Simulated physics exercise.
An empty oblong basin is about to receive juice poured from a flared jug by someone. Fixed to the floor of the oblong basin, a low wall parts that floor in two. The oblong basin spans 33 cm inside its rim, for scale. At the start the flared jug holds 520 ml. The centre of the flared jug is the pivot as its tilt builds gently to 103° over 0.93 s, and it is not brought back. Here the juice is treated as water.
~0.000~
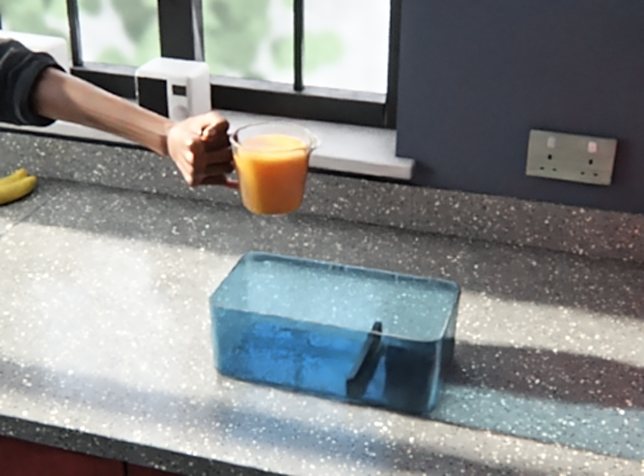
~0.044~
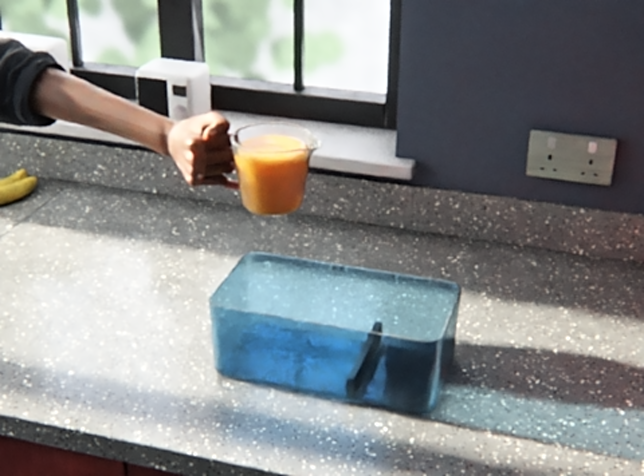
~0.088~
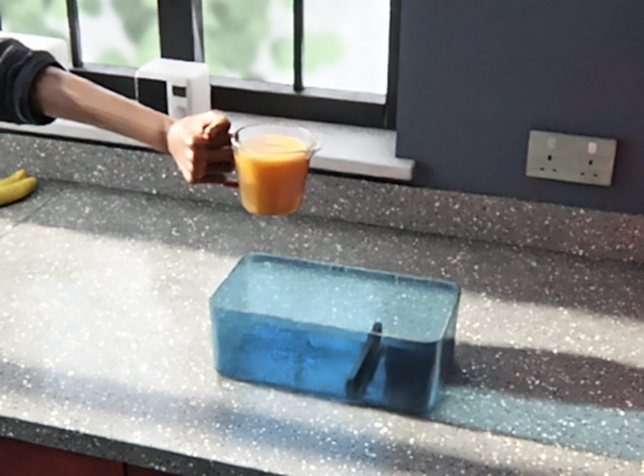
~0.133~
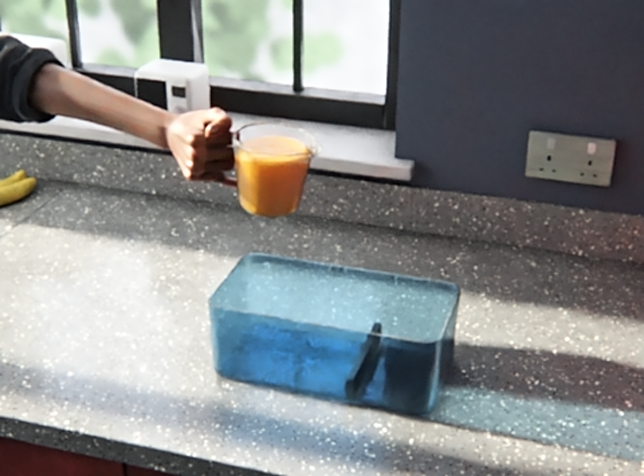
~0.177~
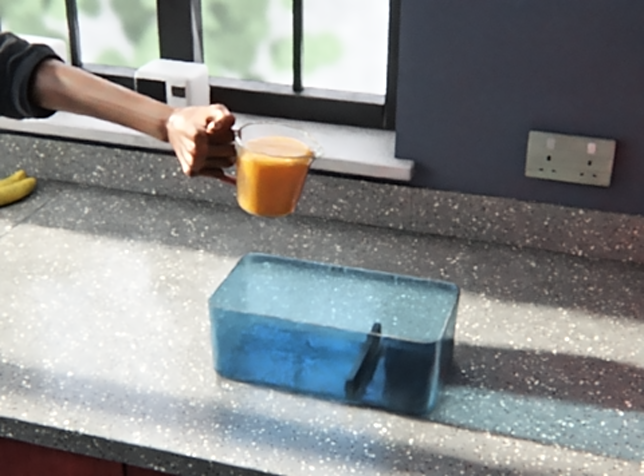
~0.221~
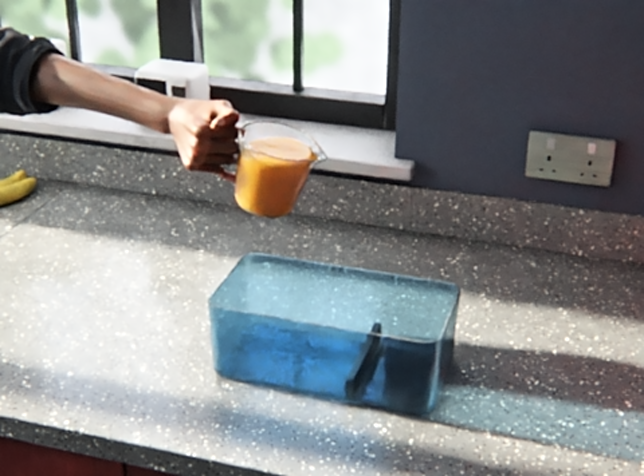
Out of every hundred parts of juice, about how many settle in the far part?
About 54 out of 100.
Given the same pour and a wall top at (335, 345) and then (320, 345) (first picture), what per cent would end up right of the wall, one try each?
In order, 90 and 90 per cent.
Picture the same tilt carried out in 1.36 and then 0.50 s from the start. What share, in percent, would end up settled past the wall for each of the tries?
60 and 35 %.
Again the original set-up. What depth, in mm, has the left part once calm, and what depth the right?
8 mm left, 16 mm right.
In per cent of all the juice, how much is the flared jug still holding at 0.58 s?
Portion remaining: Approx. 66 per cent.
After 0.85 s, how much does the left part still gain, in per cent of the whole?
About 26 percent.
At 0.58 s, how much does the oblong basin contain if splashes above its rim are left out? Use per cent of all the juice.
About 7%.
Then, 0.58 s in, the tilt is 72° and 66 per cent is still to pour, 1 is left of the wall and 6 right of it.
Then, 0.85 s in, the tilt is 101° and 13 per cent is still to pour, 19 is left of the wall and 46 right of it.
Then, 1.13 s in, the tilt is 103° and 0 per cent is still to pour, 44 is left of the wall and 53 right of it.
Then, 1.43 s in, the tilt is 103° and 0 per cent is still to pour, 44 is left of the wall and 54 right of it.
Finally, 44 per cent lies left of the wall, 54 right of it and 2 outside.
